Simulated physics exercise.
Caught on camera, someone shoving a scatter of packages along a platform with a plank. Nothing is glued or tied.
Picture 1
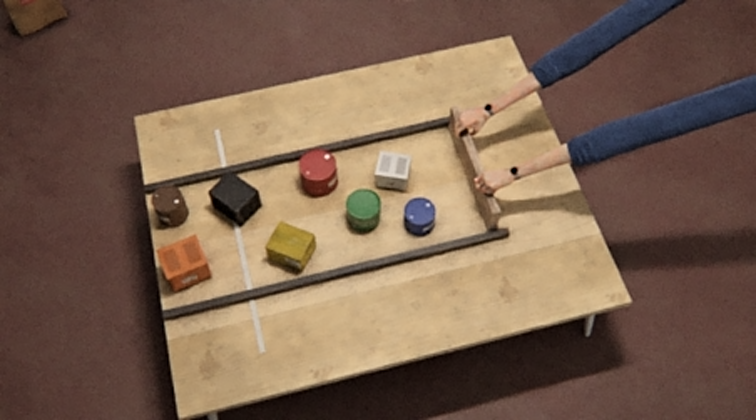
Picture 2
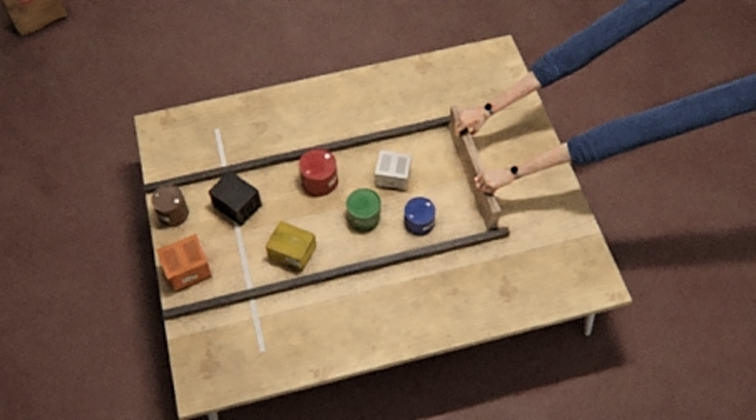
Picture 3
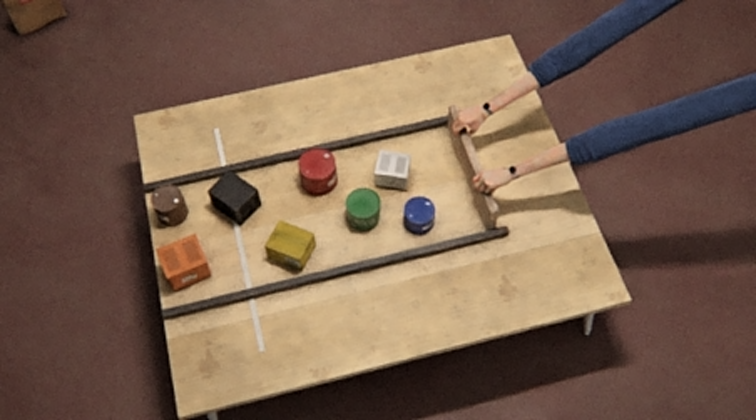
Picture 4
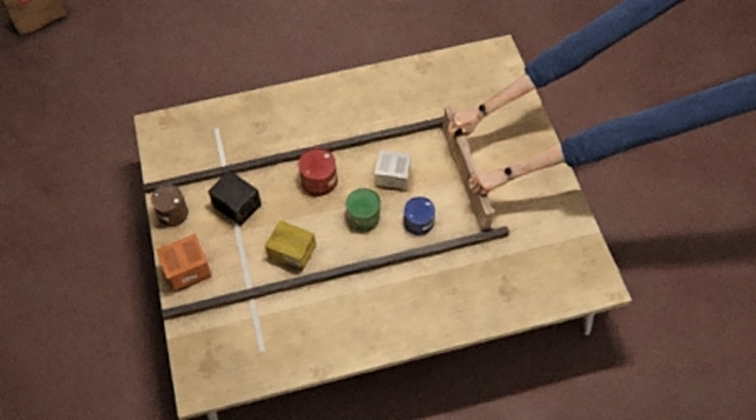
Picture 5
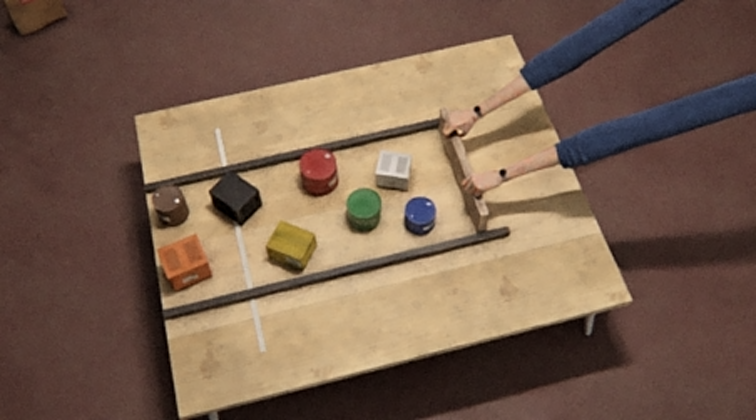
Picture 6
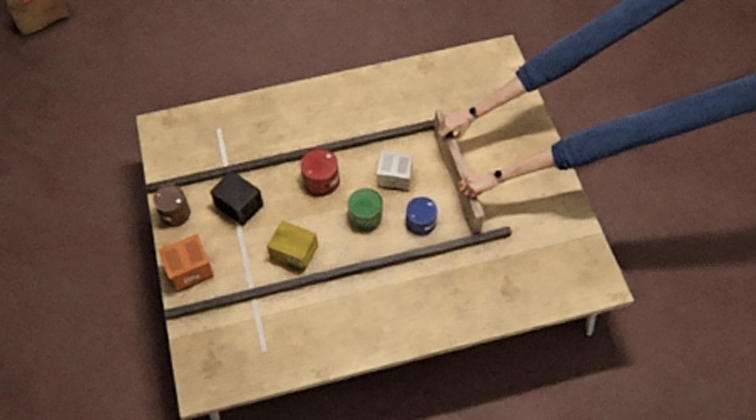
We see eight coloured packages scattered between two dark rails on a wooden platform, with a white tape line across it, as two hands slide a plank slightly left from the right side while the packages stay still.
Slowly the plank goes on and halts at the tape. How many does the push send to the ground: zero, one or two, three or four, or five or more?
The number that fall off is one or two.
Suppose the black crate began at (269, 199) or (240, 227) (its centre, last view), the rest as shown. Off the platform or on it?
The black crate holds on; does not fall.
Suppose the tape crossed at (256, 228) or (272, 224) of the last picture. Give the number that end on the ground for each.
In that order 0 and 0.
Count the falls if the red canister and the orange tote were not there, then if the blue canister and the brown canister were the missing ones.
It would be 0 and 0.
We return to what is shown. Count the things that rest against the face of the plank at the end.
3 of them.
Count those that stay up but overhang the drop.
It comes to 0.
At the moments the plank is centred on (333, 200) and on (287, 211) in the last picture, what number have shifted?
By then 5, and 6.
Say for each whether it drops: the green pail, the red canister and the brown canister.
The green pail holds on; the red canister survives; the brown canister tumbles off.
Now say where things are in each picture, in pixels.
In the first picture, brown canister (170, 207); orange tote (185, 264); black crate (235, 199); plank (473, 168); tape (238, 233).
In the second picture, orange tote (185, 263); green pail (364, 210).
In the third picture, black crate (235, 198); white tote (393, 170).
In the fourth picture, brown canister (170, 206); plank (467, 168).
In the fifth picture, orange tote (186, 263); blue canister (420, 216).
In the sixth picture, brown canister (172, 206); orange tote (187, 263); black crate (237, 198); plank (458, 171); tape (240, 232).
Soon after, none off yet; brown canister at rest near (172, 206); orange tote at rest near (187, 263); black crate at rest near (237, 198).
By the end, the number that fall off is one or two; fallen, orange tote and brown canister.
